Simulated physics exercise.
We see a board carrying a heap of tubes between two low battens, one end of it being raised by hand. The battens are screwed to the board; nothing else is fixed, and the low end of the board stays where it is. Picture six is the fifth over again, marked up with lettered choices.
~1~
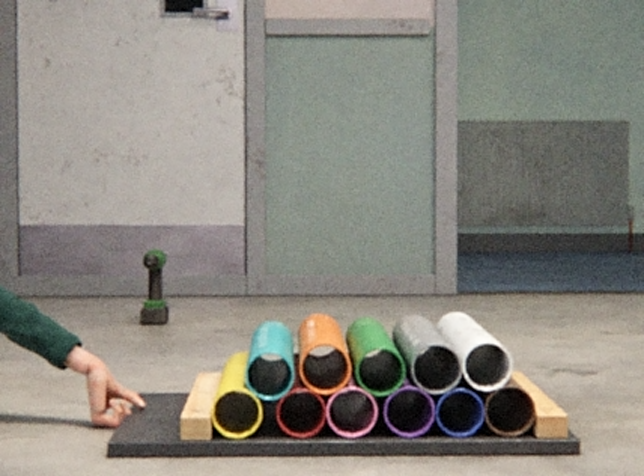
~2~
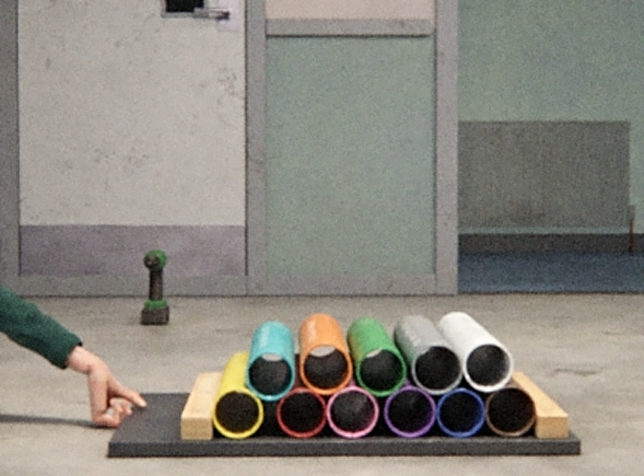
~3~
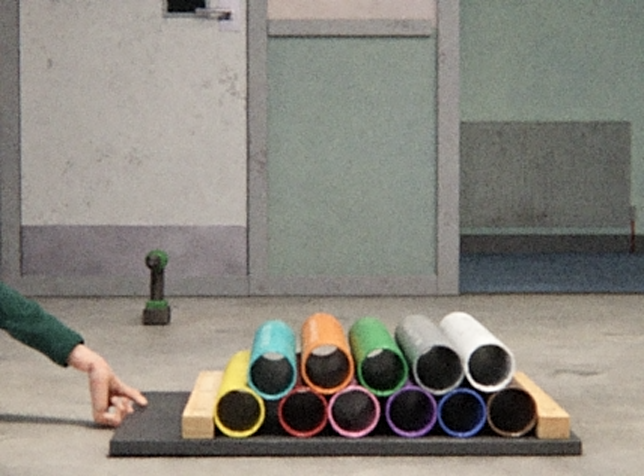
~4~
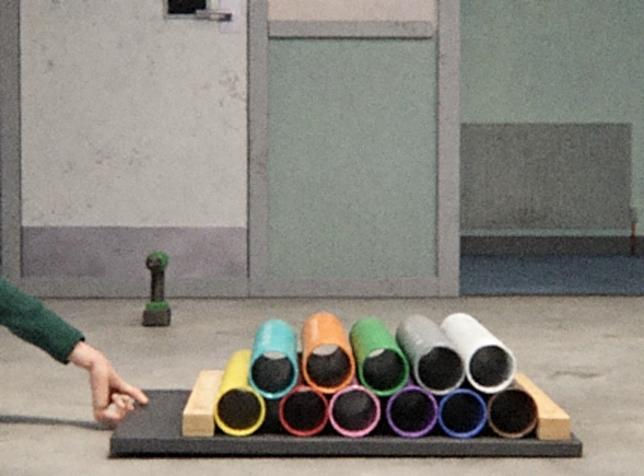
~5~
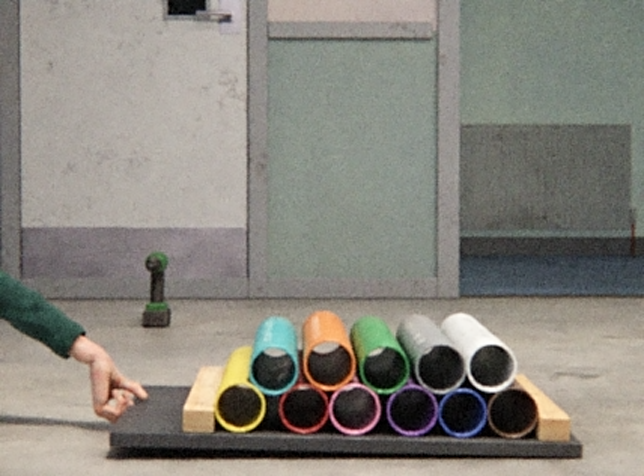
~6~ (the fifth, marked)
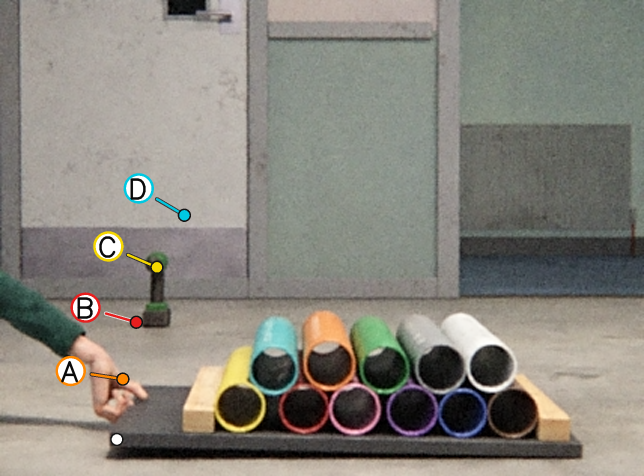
A hand in a green sleeve slowly lifts the left end of a dark board by a slight amount, the tubes staying stacked as they rise with it. Yellow, red, pink, purple, blue and brown tubes line the bottom between two pale wooden battens, with turquoise, orange, green, grey and white above. The nearly still camera faces a worn room, a green-and-black drill standing behind.
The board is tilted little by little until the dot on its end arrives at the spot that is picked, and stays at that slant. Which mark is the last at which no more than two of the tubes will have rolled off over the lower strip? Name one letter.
The last mark within the limit is C.
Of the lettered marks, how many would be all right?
The number is three.
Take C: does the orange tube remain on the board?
Yes, with C.
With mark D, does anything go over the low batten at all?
Yes.
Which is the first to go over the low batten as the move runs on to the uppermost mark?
It is the white one.
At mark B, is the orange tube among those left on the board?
Yes, with B.
On the copy, A at (123, 379); B at (136, 322); C at (157, 267); D at (184, 215); the white dot at (117, 440).
On C. First, board at 15°.
Then, board at 23°.
Finally, board at 23°, none over the low batten.
By contrast, A none over the low batten; B none over the low batten; D five over the low batten.
